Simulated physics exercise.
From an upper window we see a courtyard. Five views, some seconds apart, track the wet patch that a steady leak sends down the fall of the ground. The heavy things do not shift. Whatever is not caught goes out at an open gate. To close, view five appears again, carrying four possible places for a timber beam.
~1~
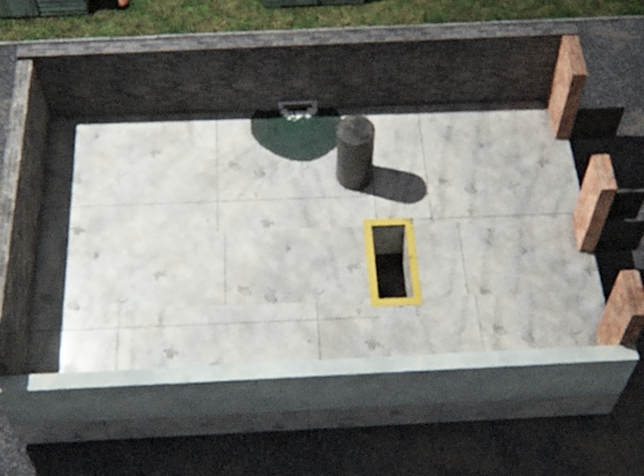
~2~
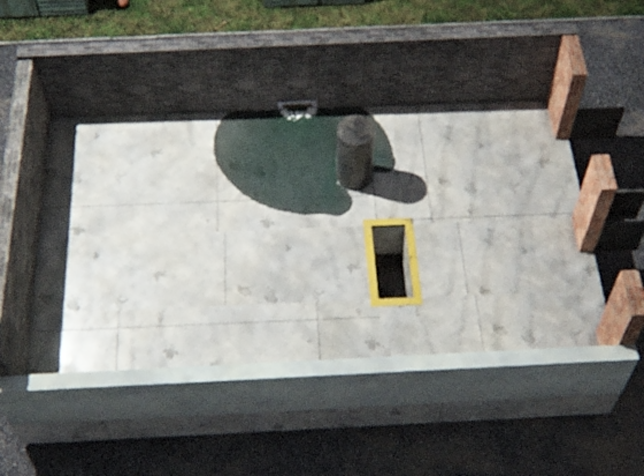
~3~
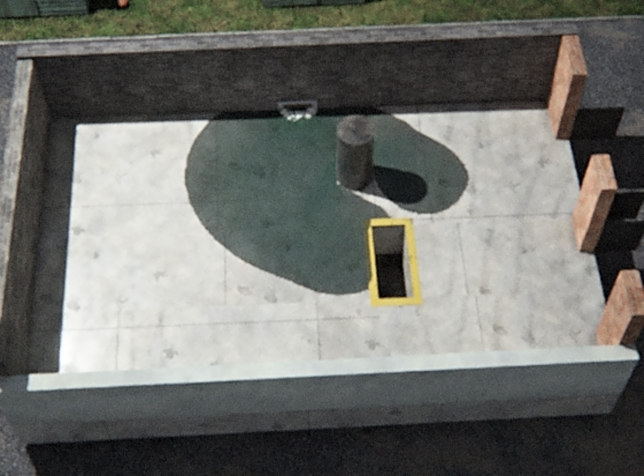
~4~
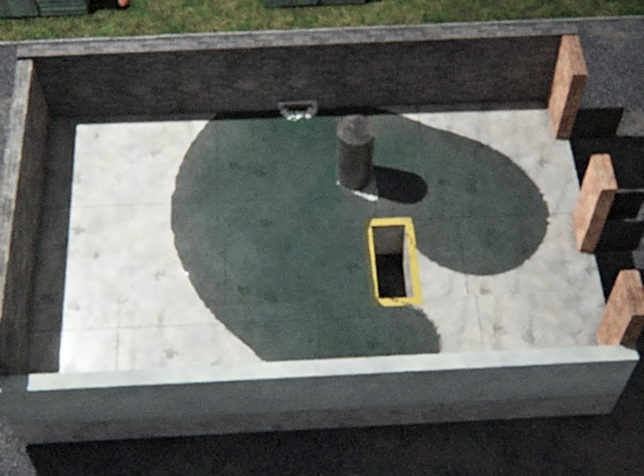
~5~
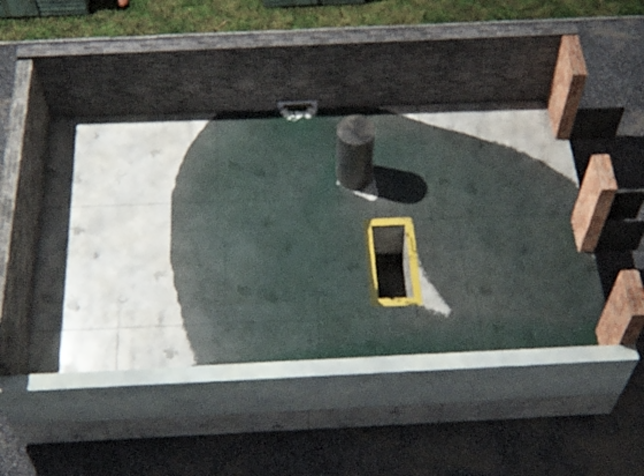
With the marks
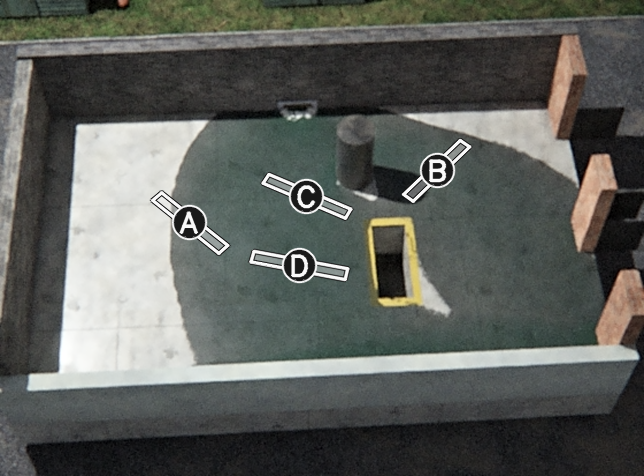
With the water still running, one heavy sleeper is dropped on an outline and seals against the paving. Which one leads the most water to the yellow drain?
Take D.
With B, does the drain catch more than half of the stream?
No, it does not.
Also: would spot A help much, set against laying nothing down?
No, it changes little.
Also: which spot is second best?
Spot B.
In white, A from (157, 196) to (223, 249); B from (408, 197) to (464, 143); C from (266, 178) to (348, 213); D from (252, 256) to (346, 274).
With A, about 21 % of the stream goes into the yellow drain, about 79 % out by the gates.
With B, about 29 % of the stream goes into the yellow drain, about 70 % out by the gates.
With C, about 19 % of the stream goes into the yellow drain, about 81 % out by the gates.
With D, about 52 % of the stream goes into the yellow drain, about 48 % out by the gates.
